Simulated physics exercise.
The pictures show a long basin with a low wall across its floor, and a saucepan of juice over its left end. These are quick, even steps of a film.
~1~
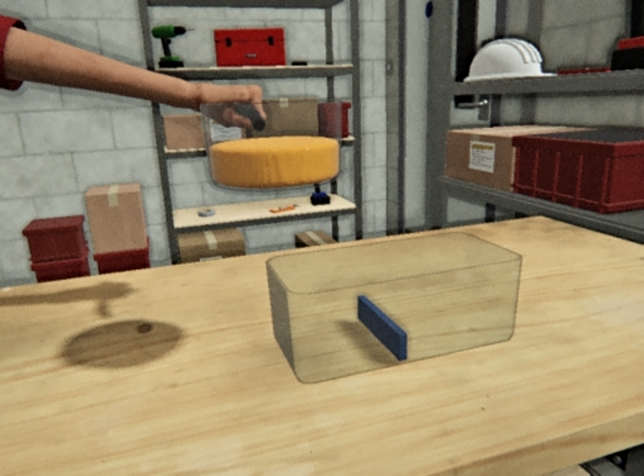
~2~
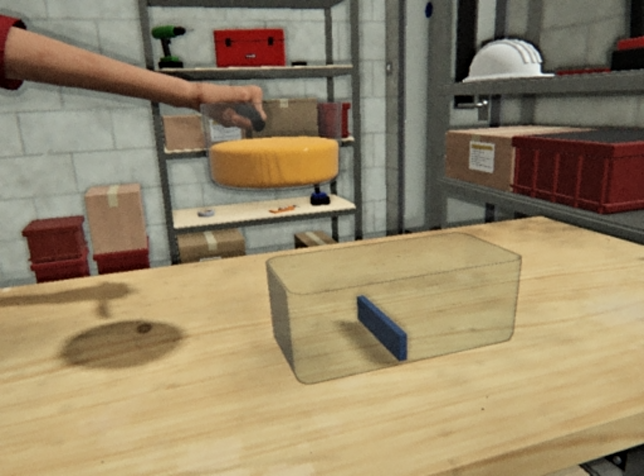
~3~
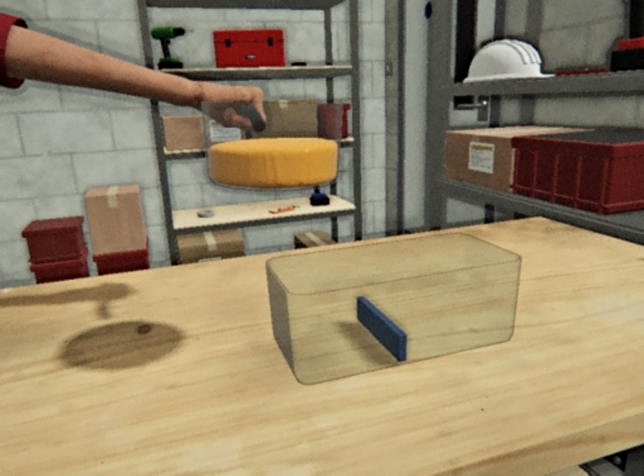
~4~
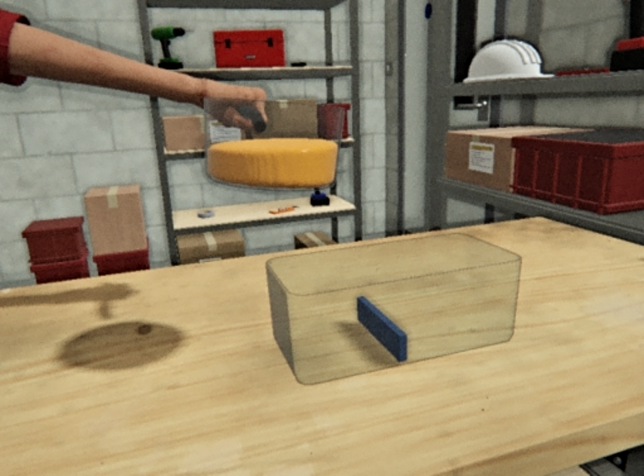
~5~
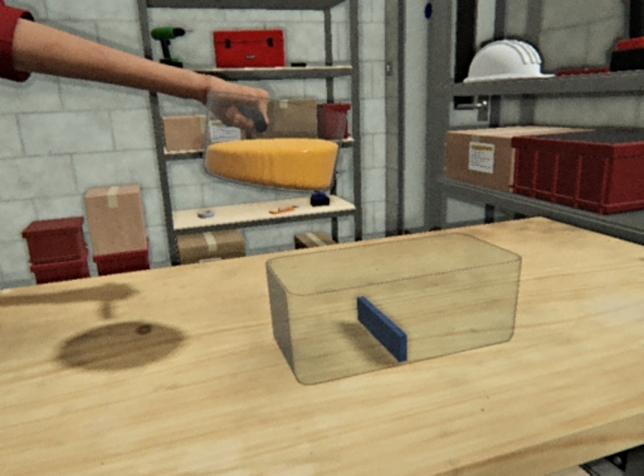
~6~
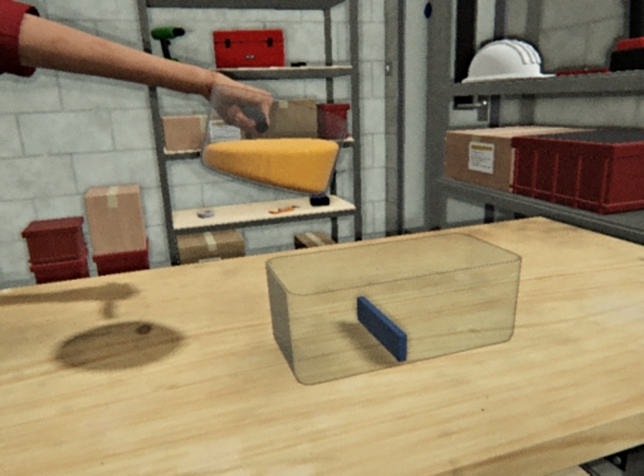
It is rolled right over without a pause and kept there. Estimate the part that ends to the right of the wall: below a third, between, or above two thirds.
The share right of the wall is from a third to two thirds.
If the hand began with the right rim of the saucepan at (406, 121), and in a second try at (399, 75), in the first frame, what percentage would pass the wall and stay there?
Near 95 % and 95 %.
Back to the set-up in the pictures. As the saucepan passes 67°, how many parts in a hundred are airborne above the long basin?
Roughly 25 in a hundred.
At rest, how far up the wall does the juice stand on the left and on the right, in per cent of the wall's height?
The left part 50 per cent, the right part 40.
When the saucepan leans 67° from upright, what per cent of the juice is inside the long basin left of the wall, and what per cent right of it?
Left: 0 %. Right: 0 %.
A moment on, the saucepan is tipped part way and 74 per cent is still to pour, 2 is left of the wall and 1 right of it.
Next, the saucepan is tipped on its side and 23 per cent is still to pour, 14 is left of the wall and 45 right of it.
Then the saucepan is tipped on its side and 4 per cent is still to pour, 38 is left of the wall and 54 right of it.
Later the saucepan is tipped on its side and 0 per cent is still to pour, 45 is left of the wall and 54 right of it.
In the end 46 per cent lies left of the wall, 54 right of it and 1 outside.
